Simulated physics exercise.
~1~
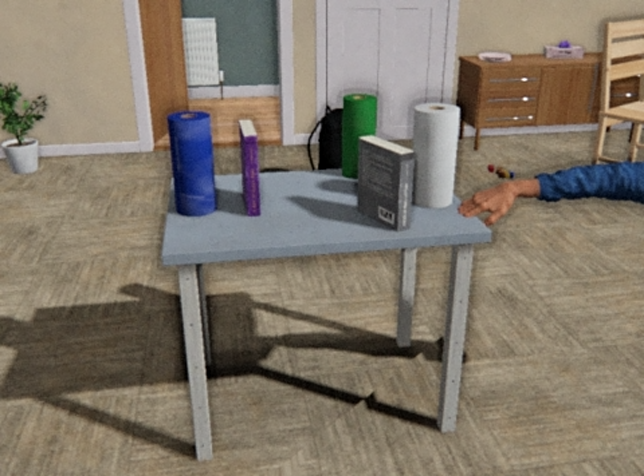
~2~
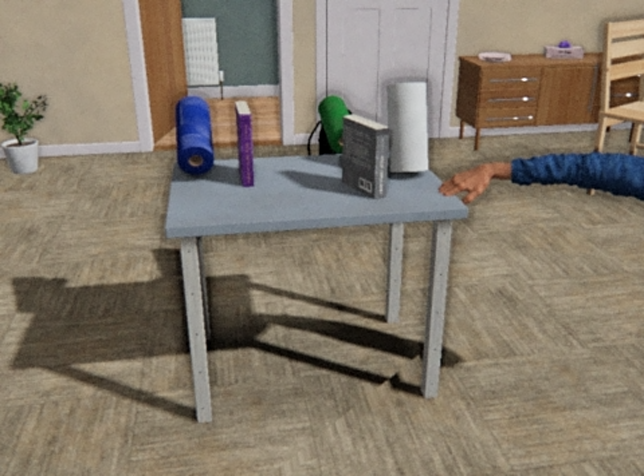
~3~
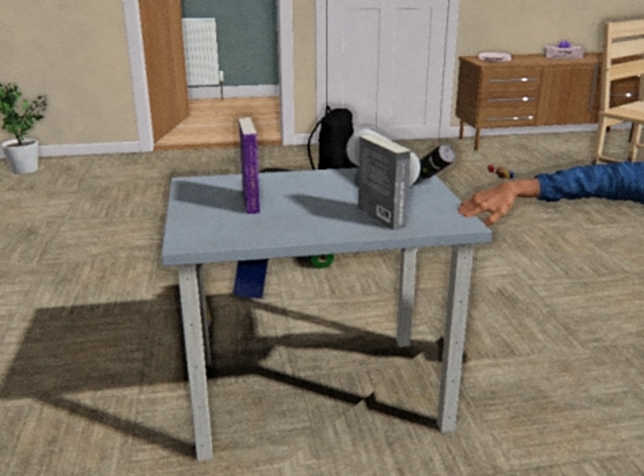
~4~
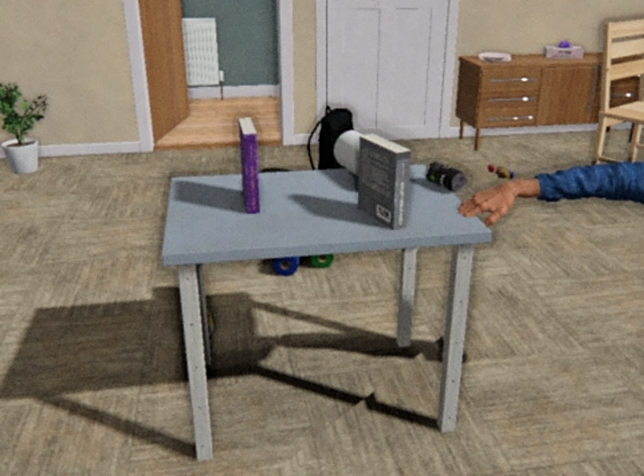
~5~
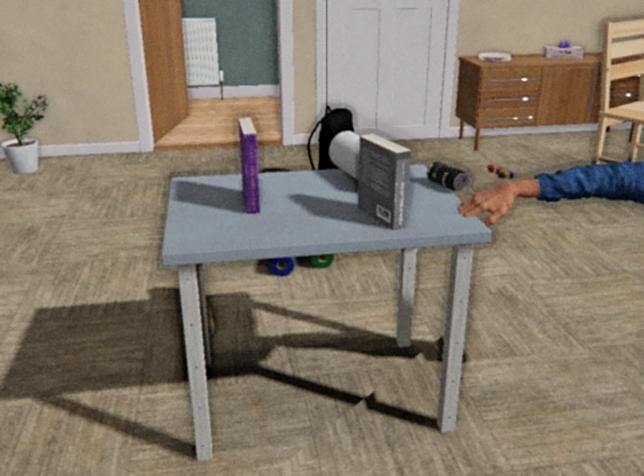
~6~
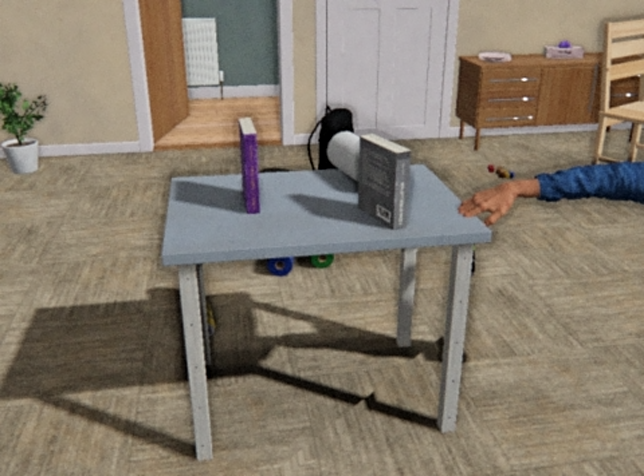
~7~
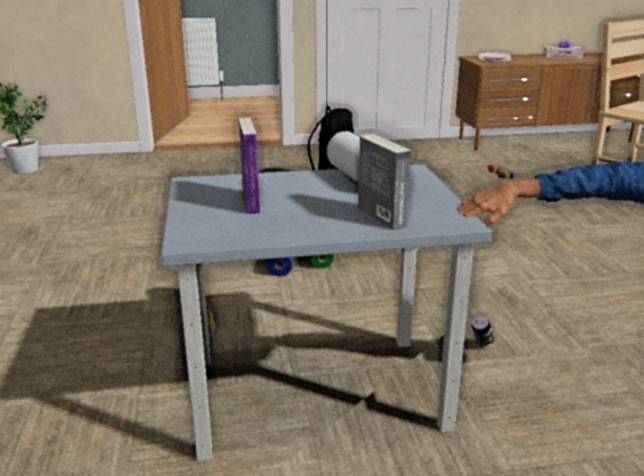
A small table was jolted away and back beside an outstretched hand, sending the blue and green rolls and a dark can to the floor, while the white roll toppled onto its side on top and the purple and grey books stayed standing.
